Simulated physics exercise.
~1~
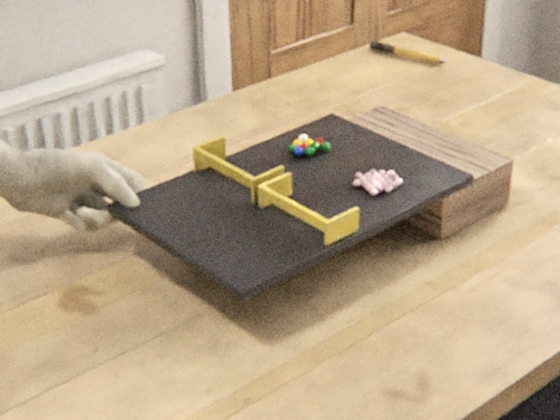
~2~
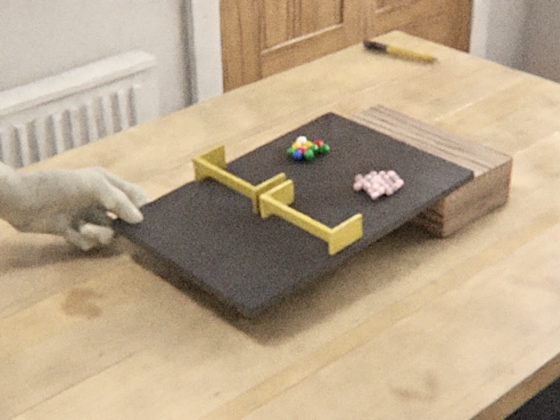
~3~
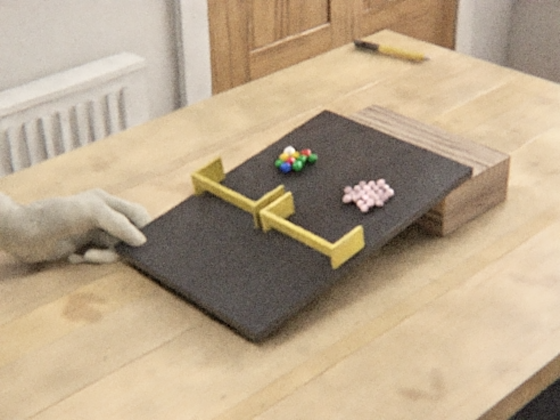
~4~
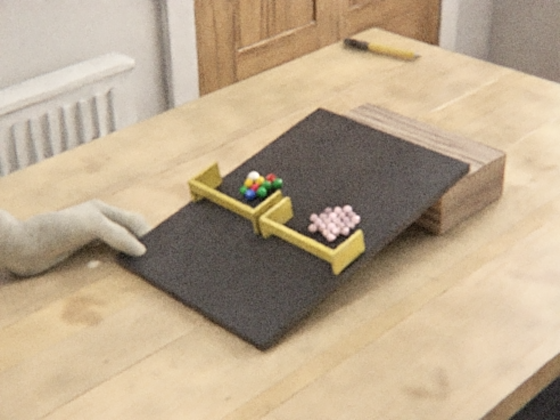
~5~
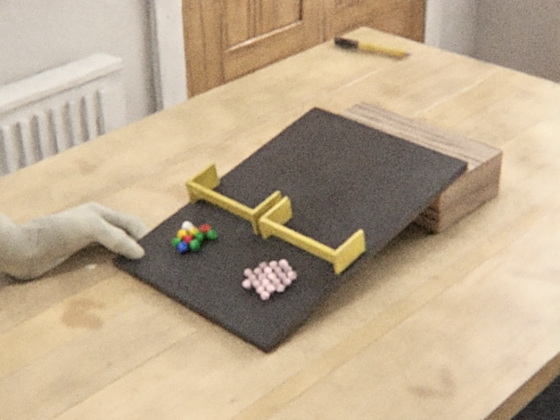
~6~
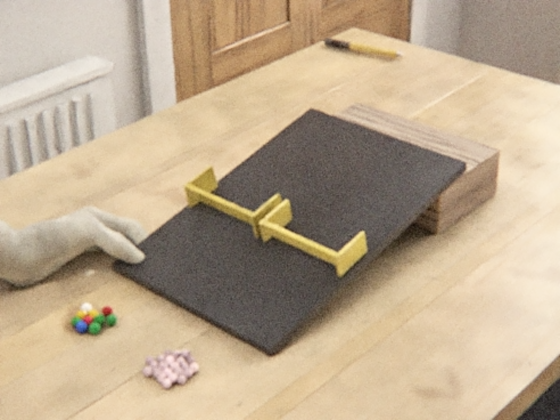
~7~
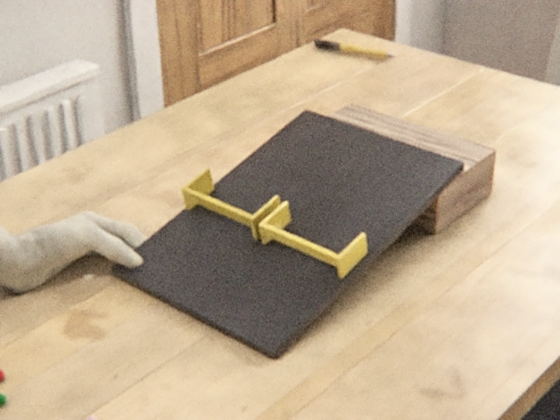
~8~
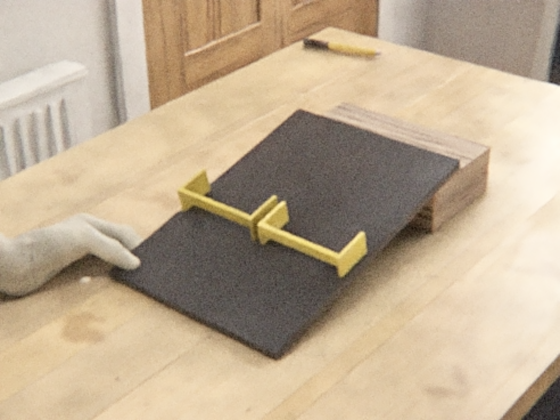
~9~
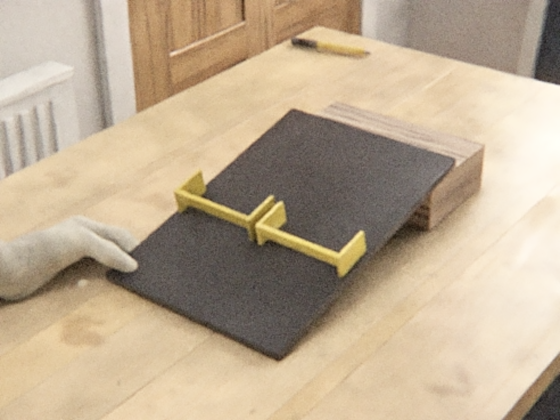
Two small clusters, one multicoloured and one pink, slide down a dark board as a pale hand lowers its near end, passing under the yellow bars and off across the wooden table out of view, leaving the board tilted against a wooden block with the hand beside it.
